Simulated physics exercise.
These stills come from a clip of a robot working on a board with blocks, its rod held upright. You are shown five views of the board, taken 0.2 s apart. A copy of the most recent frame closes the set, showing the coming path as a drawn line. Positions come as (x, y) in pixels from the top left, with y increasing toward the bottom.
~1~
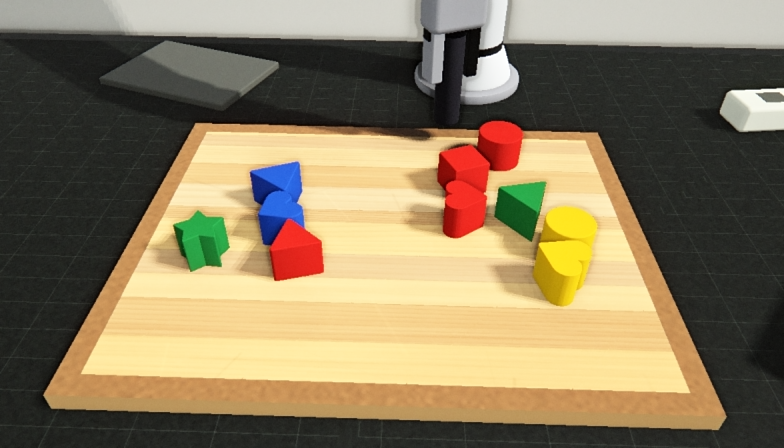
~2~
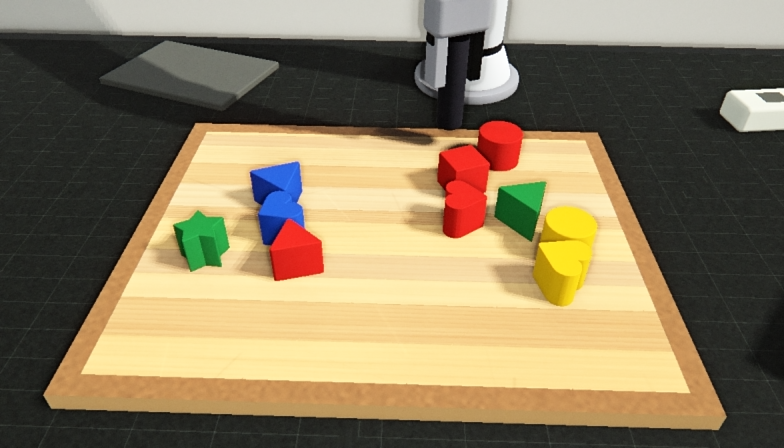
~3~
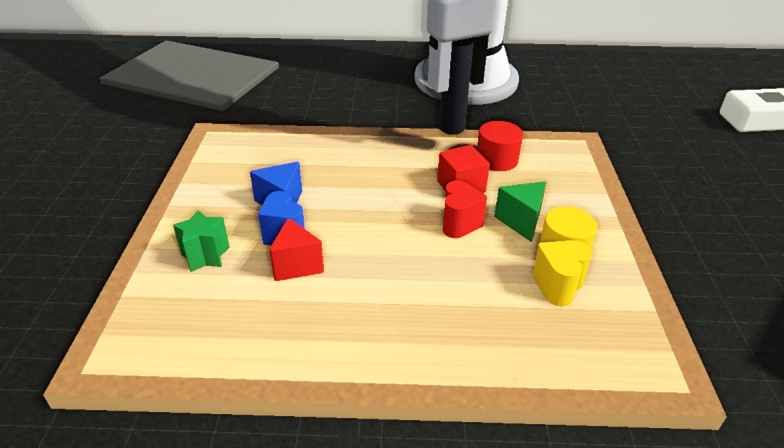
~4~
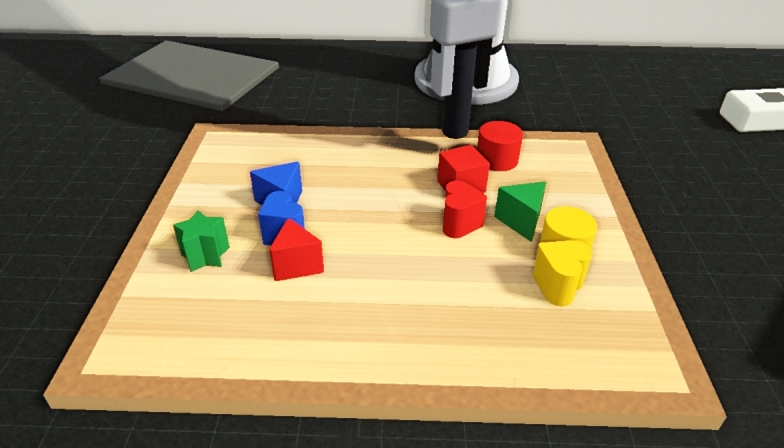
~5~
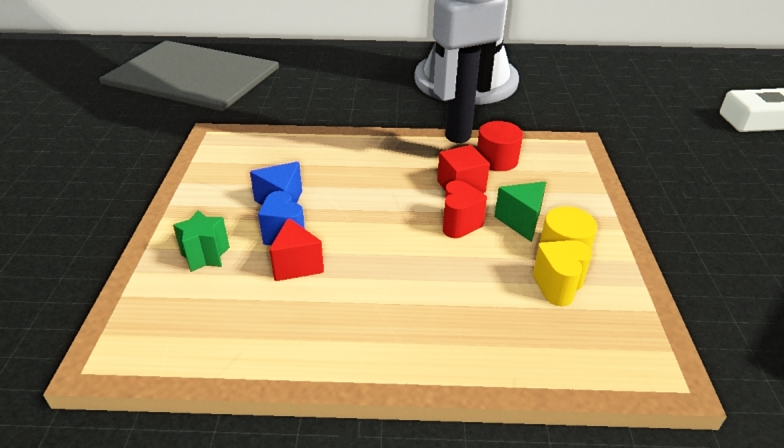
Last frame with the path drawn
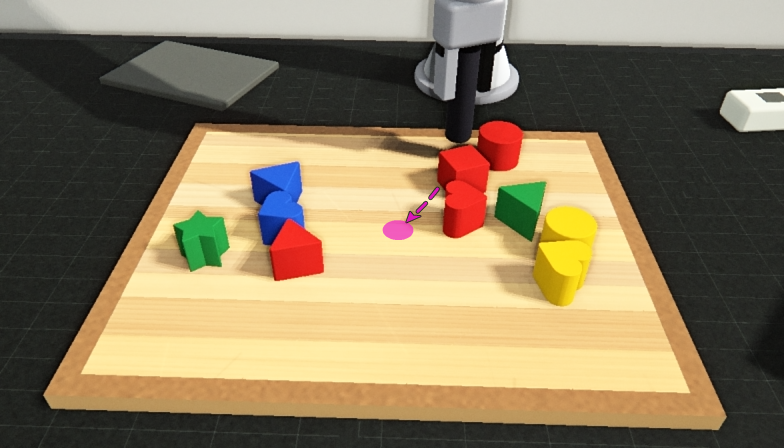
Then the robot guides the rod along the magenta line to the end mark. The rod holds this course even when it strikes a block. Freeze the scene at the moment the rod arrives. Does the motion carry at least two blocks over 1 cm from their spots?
It seems not.
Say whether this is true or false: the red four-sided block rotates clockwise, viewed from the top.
That statement is not accurate.
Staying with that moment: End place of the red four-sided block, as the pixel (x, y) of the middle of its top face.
Located at (469, 172).
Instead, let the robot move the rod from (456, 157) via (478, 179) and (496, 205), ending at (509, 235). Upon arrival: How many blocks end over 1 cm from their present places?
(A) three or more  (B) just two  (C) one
(A)
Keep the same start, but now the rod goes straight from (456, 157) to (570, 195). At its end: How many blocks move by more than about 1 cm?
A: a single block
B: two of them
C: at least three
Letter A.
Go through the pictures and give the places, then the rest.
In the first frame, rod's lower end (446, 121); red four-sided block (464, 157); red cylinder (501, 131).
In the second frame, rod (449, 125); blocks still.
In the third frame, rod (452, 129); blocks still.
In the fourth frame, rod (455, 134); blocks still.
In the fifth frame, rod (458, 138); red four-sided block (464, 157); red cylinder (501, 131).
Drawn move, from (456, 157) via (435, 192), ending at (398, 230).
On the path given first. One third of the way, rod (445, 161); red four-sided block (466, 168), turned 20° anticlockwise.
Two thirds of the way, rod (425, 185); red four-sided block (469, 172), turned 35° anticlockwise.
At the end, rod (398, 209); red four-sided block (469, 172), turned 35° anticlockwise; red cylinder still.
